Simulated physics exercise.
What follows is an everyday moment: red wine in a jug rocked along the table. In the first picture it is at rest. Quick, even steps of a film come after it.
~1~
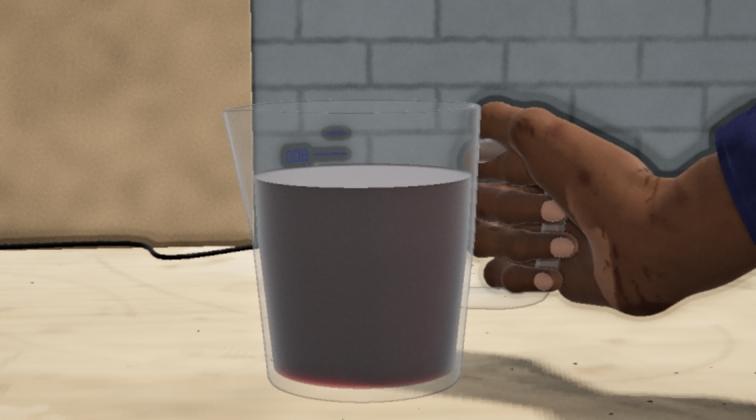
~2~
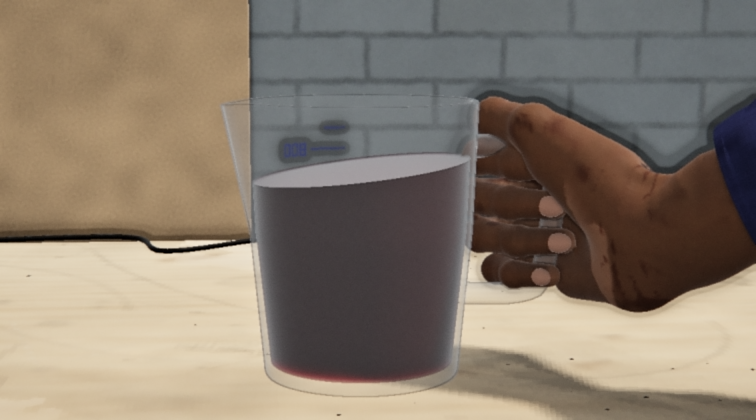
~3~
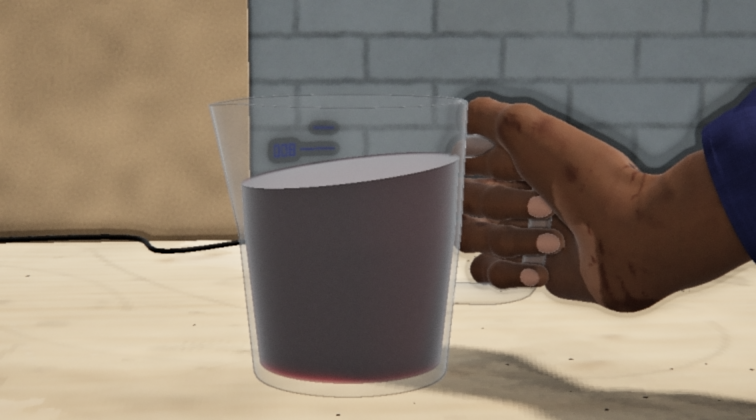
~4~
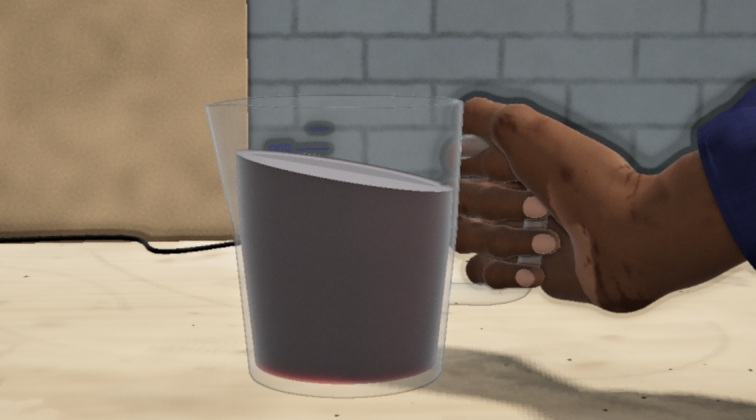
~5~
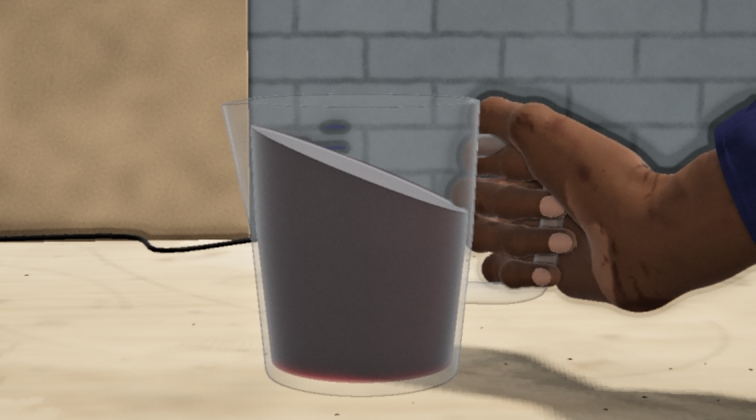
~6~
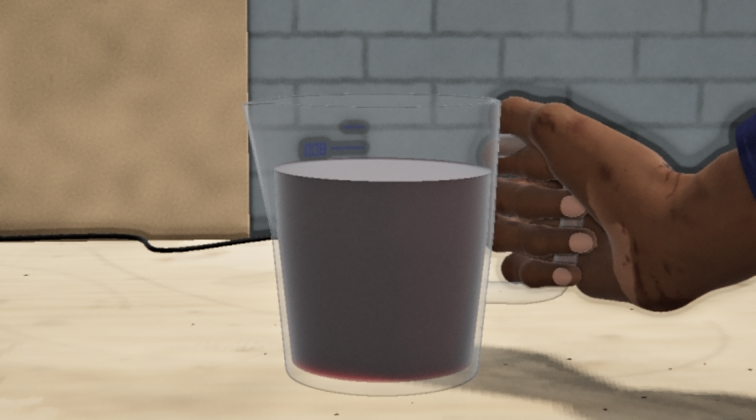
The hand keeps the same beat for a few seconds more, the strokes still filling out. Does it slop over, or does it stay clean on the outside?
It slops over.
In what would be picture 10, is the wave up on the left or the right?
Answer: On the left half.
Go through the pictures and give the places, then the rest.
In the first picture, jug (363, 236) about three quarters full; at rest.
In the second picture, jug about three quarters full, surface at (360, 171); surface a little higher on the right.
In the third picture, jug (350, 231) about three quarters full; surface a little higher on the right.
In the fourth picture, jug about three quarters full, surface at (346, 171); surface clearly higher on the left.
In the fifth picture, jug (361, 230) about three quarters full; surface much higher on the left.
In the sixth picture, jug about three quarters full, surface at (383, 170); surface about level.
A moment on, the highest wave so far goes over the rim.
When it is over, the highest wave so far goes over the rim; some is on the top.
